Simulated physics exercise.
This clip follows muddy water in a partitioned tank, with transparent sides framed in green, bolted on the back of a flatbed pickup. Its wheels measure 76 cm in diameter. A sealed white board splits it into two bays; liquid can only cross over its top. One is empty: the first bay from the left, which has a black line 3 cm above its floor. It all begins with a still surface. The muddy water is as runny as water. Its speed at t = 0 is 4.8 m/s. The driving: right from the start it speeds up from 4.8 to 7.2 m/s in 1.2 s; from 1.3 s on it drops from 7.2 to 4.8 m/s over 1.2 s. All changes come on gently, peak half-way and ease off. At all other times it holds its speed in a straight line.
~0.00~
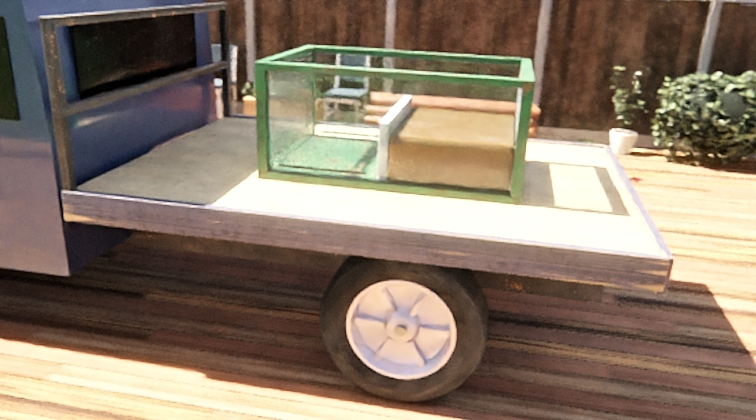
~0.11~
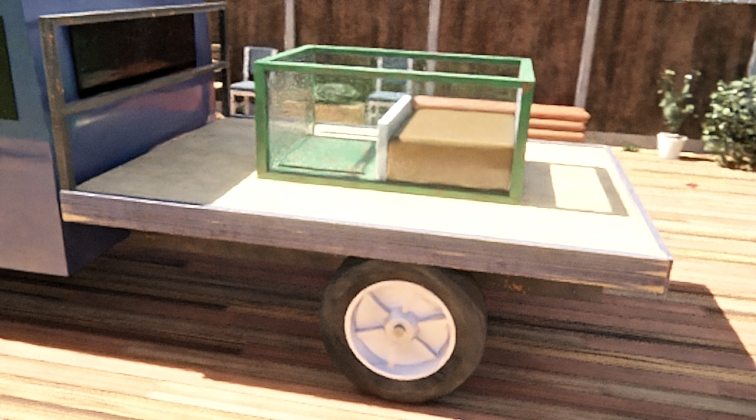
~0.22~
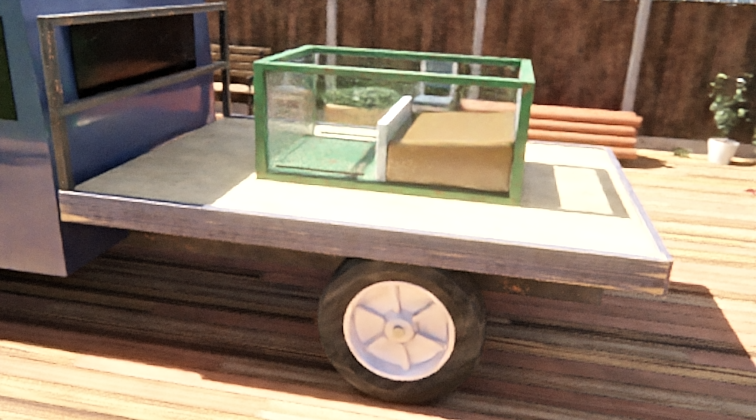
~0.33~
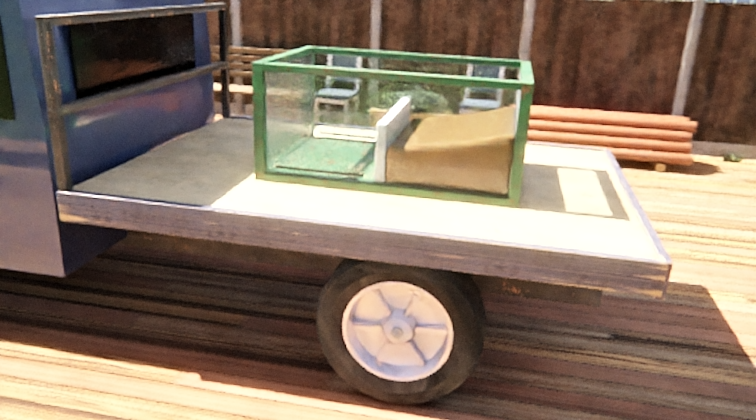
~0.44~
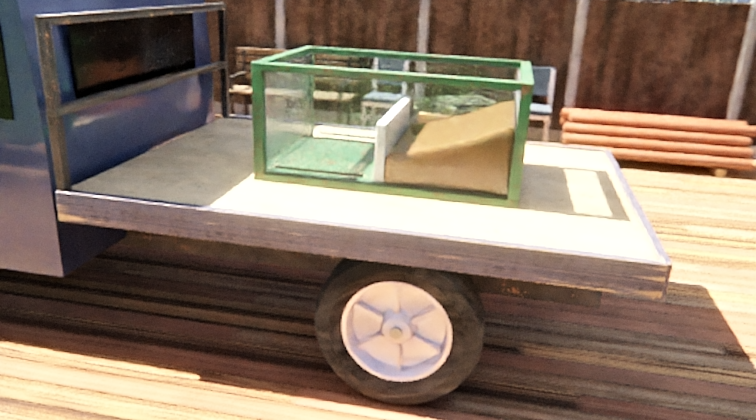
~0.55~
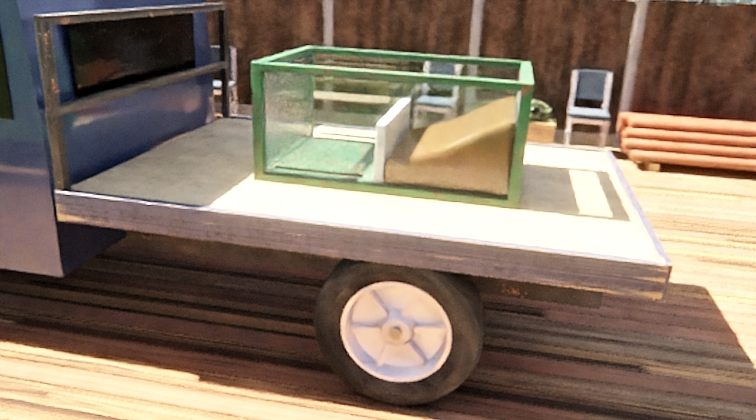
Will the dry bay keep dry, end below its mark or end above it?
The empty bay finishes under the mark.
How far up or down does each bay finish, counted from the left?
In cm: 1 up, 1 down.
Then, 1.25 s in, the mean depths from the left are 0, 23 cm.
Then, 2.05 s in, the mean depths from the left are 0, 23 cm.
Then, 3.05 s in, the mean depths from the left are 1, 22 cm.
Then, 5.49 s in, the mean depths from the left are 1, 22 cm.
